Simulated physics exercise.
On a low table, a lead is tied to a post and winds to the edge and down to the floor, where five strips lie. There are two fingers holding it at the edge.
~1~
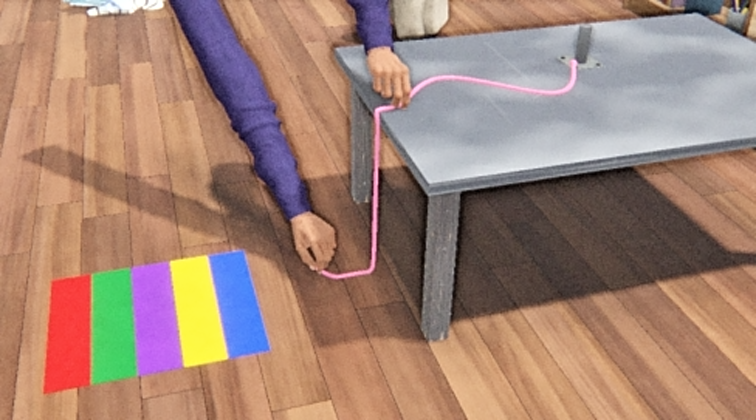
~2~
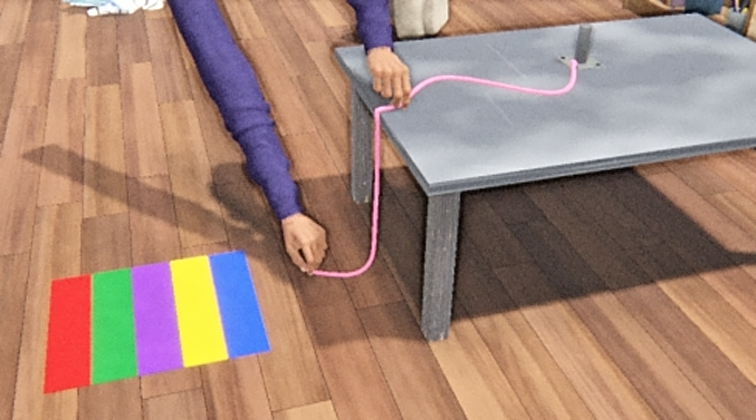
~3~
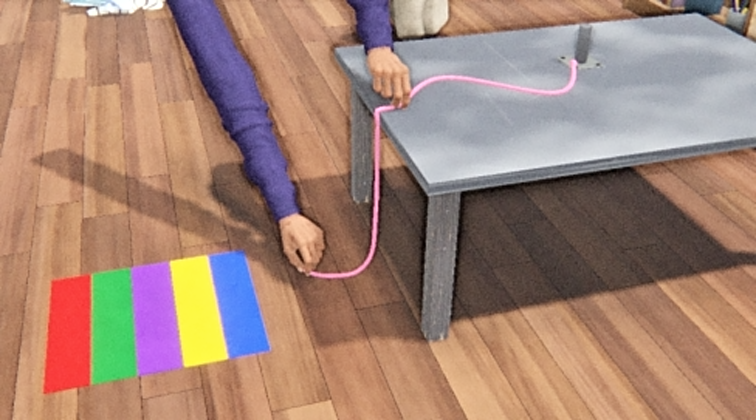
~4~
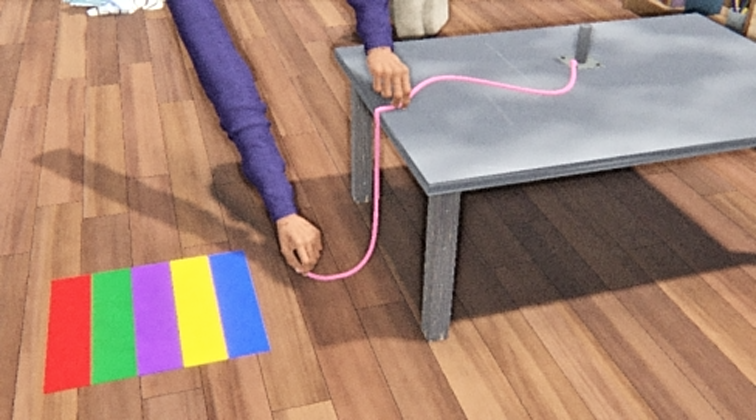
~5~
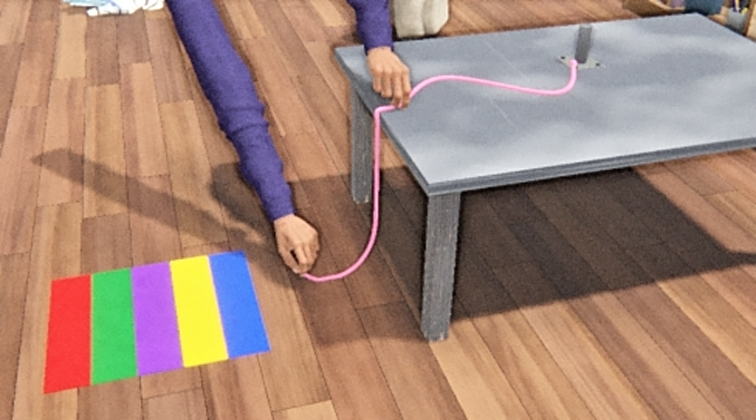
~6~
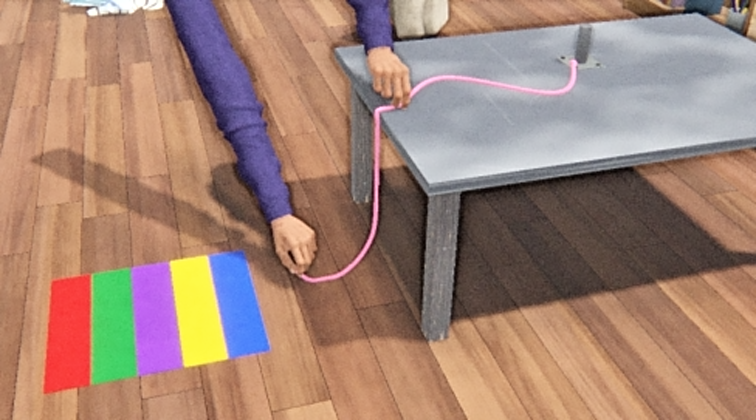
A hand slowly draws the pink cord's lower end slightly left across the wooden floor.
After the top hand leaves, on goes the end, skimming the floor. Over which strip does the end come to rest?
Over the green strip.
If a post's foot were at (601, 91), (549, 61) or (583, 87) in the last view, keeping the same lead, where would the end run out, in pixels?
In order, it comes out close to (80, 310), (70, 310) and (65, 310).
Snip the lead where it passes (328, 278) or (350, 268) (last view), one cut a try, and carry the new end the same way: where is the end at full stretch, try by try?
Taking the tries in order, the answers are (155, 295) and (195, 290).
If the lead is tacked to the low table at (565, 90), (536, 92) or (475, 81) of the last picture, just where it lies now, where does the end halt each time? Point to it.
Taking them in turn, I'd expect around (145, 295), (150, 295) and finally (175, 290).
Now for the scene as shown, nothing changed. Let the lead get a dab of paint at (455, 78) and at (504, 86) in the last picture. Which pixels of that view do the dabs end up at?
They finish at (415, 95) and (459, 85) respectively.
Soon after, end near (189, 290); over yellow.
Then, end near (138, 298); over purple.
At full stretch, end near (106, 304); over green. Over green.
